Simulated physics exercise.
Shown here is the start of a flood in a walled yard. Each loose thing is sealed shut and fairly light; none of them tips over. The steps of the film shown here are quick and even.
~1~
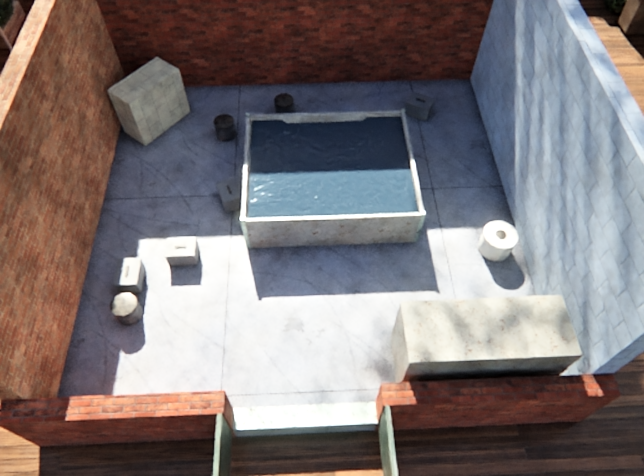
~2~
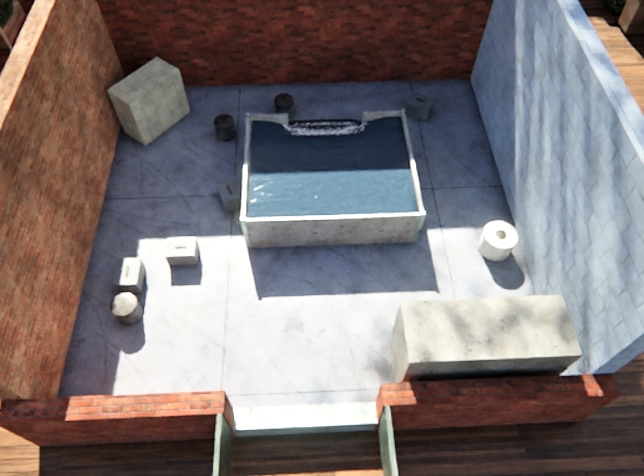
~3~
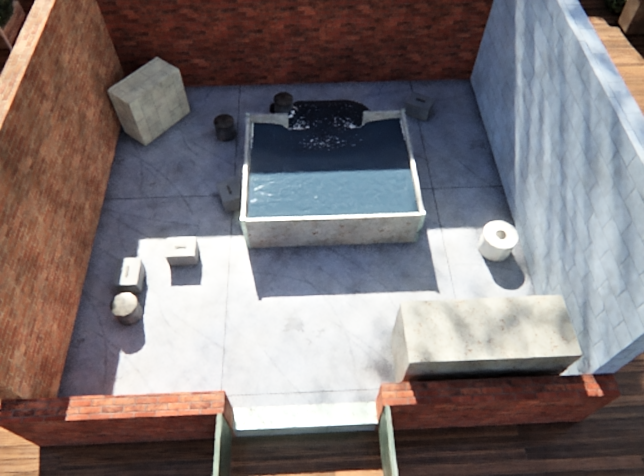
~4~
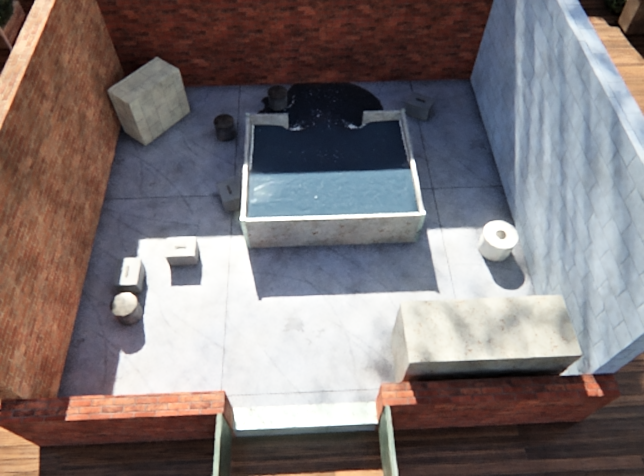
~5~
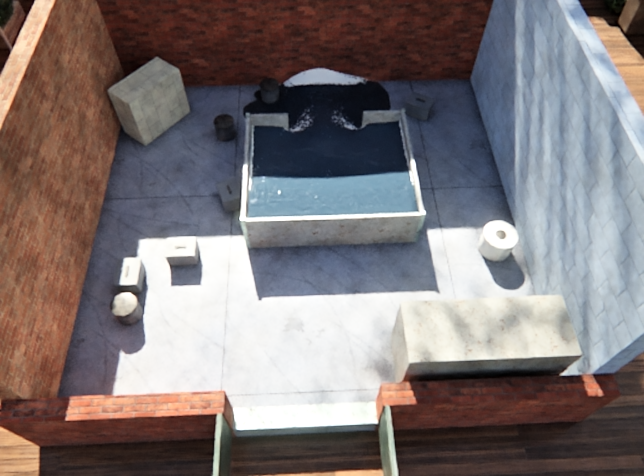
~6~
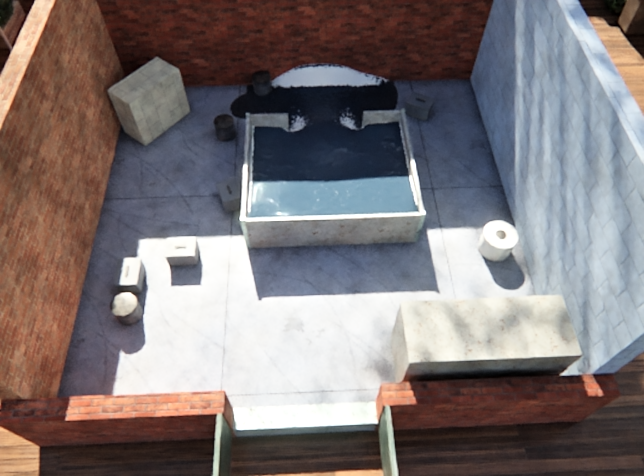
Water pours through a gap in the tank's back wall and pushes a dark pail leftward.
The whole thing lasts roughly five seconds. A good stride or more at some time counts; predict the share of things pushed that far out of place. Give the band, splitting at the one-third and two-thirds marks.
The share lands in the middle band, from one to two thirds.
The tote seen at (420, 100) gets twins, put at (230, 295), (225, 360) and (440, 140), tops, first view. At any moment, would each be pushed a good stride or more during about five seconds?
Stays put, stays put, shoved clear.
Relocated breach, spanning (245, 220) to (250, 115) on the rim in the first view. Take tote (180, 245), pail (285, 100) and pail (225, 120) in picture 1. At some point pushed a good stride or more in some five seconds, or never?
Listed in turn, ends up that far off, ends up that far off, ends up that far off.
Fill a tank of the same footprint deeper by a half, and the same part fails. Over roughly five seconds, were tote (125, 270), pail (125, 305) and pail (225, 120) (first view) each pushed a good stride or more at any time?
Well, in sequence: Carried that far, carried that far, carried that far.
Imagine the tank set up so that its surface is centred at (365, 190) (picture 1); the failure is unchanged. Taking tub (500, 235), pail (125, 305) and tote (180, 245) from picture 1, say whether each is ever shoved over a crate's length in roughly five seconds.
Item one travelled far enough, item two not displaced far, item three not displaced far.
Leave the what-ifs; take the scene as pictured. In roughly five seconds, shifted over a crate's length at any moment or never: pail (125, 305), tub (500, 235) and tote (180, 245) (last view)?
In the order given: Fell short, covered the distance, fell short.
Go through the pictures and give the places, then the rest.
The first picture shows a pail at (284, 100) rests on the ground; a tote at (127, 271), on the bottom; 0 of 8 have shifted.
The second picture shows a pail at (284, 100), on the bottom; a tote at (127, 271), on the bottom; 0 of 8 have shifted.
The third picture shows a pail at (283, 99), on the bottom, close to its start; a tote at (127, 271), on the bottom; 0 of 8 have shifted.
The fourth picture shows a pail at (277, 92) rests on the ground, close to its start; a tote at (127, 271), on the bottom; 1 of 8 have shifted.
The fifth picture shows a pail at (269, 84), on the bottom, a stride from its start; a tote at (127, 271) rests on the ground; 1 of 8 have shifted.
The sixth picture shows a pail at (261, 77), on the bottom, a stride from its start; a tote at (127, 271) rests on the ground; 1 of 8 have shifted.
A moment on, 1 of 8 are well off their spots; 0 afloat.
Next, 1 of 8 are well off their spots; 1 afloat.
Later, 3 of 8 are well off their spots; 0 afloat.
In the end, 4 of 8 are well off their spots, and 4 have been at some point; 1 afloat.
